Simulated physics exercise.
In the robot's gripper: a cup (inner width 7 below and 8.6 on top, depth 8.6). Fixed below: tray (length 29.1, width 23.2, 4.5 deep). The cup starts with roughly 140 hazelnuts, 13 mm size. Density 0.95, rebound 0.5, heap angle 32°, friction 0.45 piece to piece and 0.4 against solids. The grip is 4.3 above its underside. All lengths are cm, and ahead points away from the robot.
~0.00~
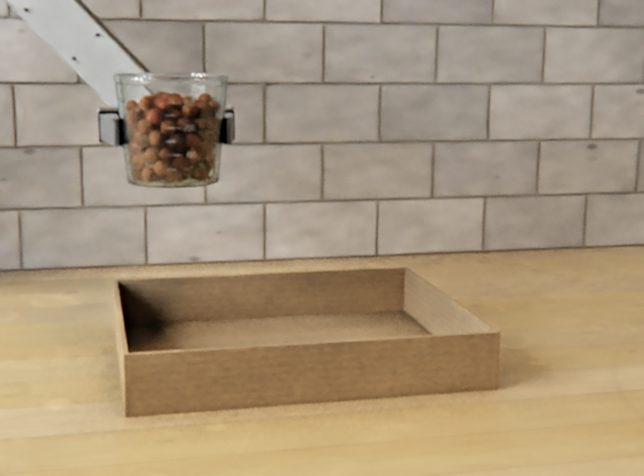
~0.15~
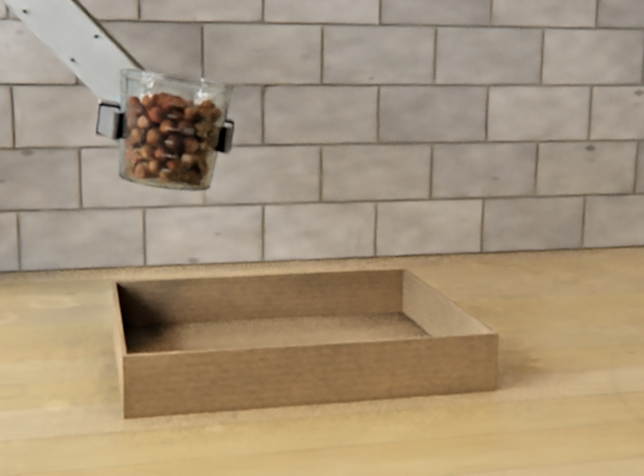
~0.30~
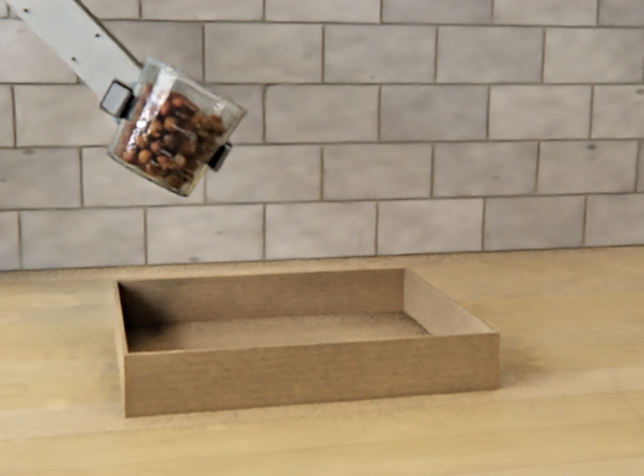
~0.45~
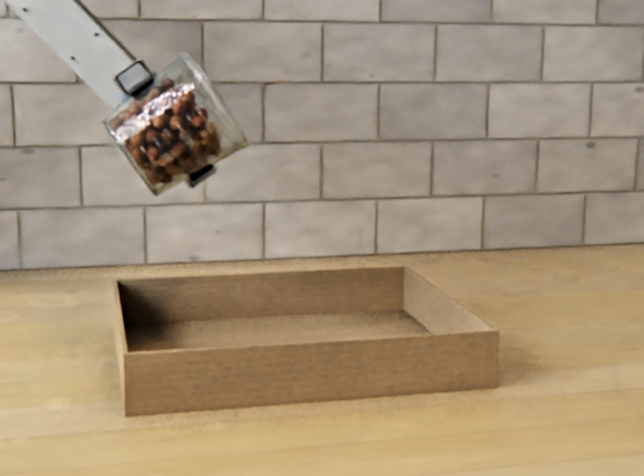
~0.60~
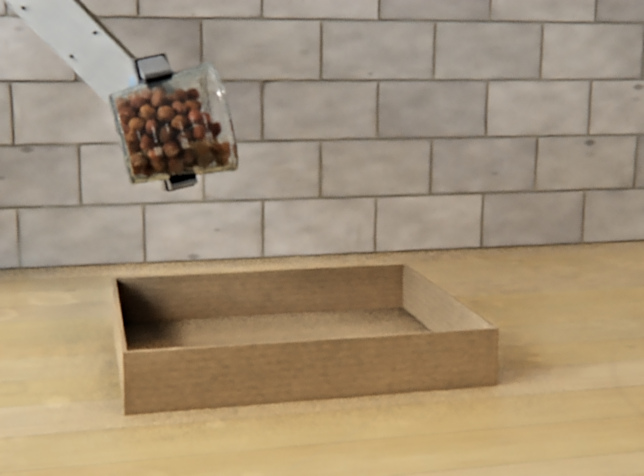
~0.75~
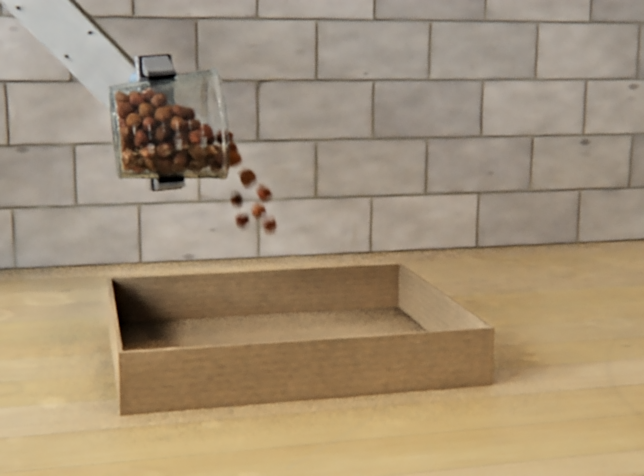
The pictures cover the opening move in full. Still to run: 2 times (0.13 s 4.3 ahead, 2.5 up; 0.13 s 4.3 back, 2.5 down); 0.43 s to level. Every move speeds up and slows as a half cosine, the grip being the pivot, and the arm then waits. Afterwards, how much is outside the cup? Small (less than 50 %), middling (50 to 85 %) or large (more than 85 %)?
Outside the cup the share is large, more than 85 %.
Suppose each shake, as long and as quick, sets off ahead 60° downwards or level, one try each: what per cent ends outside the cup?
Some 55 and 95 per cent.
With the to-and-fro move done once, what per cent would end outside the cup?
It would be near 90 per cent.
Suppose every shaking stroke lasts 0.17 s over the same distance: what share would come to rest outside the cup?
Then about 90 per cent.
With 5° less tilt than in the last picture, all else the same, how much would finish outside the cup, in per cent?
It would be near 95 per cent.
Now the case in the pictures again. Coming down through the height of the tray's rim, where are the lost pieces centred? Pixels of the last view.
Near (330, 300).
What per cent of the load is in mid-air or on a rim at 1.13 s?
Roughly 4 per cent.
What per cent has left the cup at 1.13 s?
Some 90 per cent.
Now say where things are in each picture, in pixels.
Cup middle at (173, 131), level; upper third of the load around (170, 109), from x 130 to 215, top at y 95; 138 in the cup, in the first picture.
Cup middle at (171, 132), tilted 8° forward; upper third of the load around (167, 113), from x 130 to 215, top at y 95, in the second picture.
Cup middle at (172, 131), tilted 30° forward; upper third of the load around (168, 112), from x 120 to 220, top at y 90, in the third picture.
Cup middle at (171, 130), tilted 56° forward; upper third of the load around (168, 110), from x 115 to 215, top at y 85, in the fourth picture.
Cup middle at (170, 128), tilted 78° forward; upper third of the load around (160, 109), from x 120 to 230, top at y 95, in the fifth picture.
Cup middle at (166, 128), tilted 86° forward; upper third of the load around (150, 115), from x 120 to 270, top at y 95; 132 in the cup, 6 in flight or on a rim, in the sixth picture.
By 1.13 s, tilted 86° forward, highest piece 21 above the table; 116 in the tray, 16 in the cup, 6 in flight or on a rim.
By 1.51 s, tilted 35° forward, highest piece 19 above the table; 133 in the tray, 4 in the cup, 1 on the table or floor.
By 1.90 s, level, highest piece 18 above the table; 133 in the tray, 4 in the cup, 1 on the table or floor.
By 2.95 s, level, highest piece 18 above the table; 133 in the tray, 4 in the cup, 1 on the table or floor.
Final count, 133 in the tray, 4 in the cup, 1 on the table or floor. That is 97 % outside the cup.
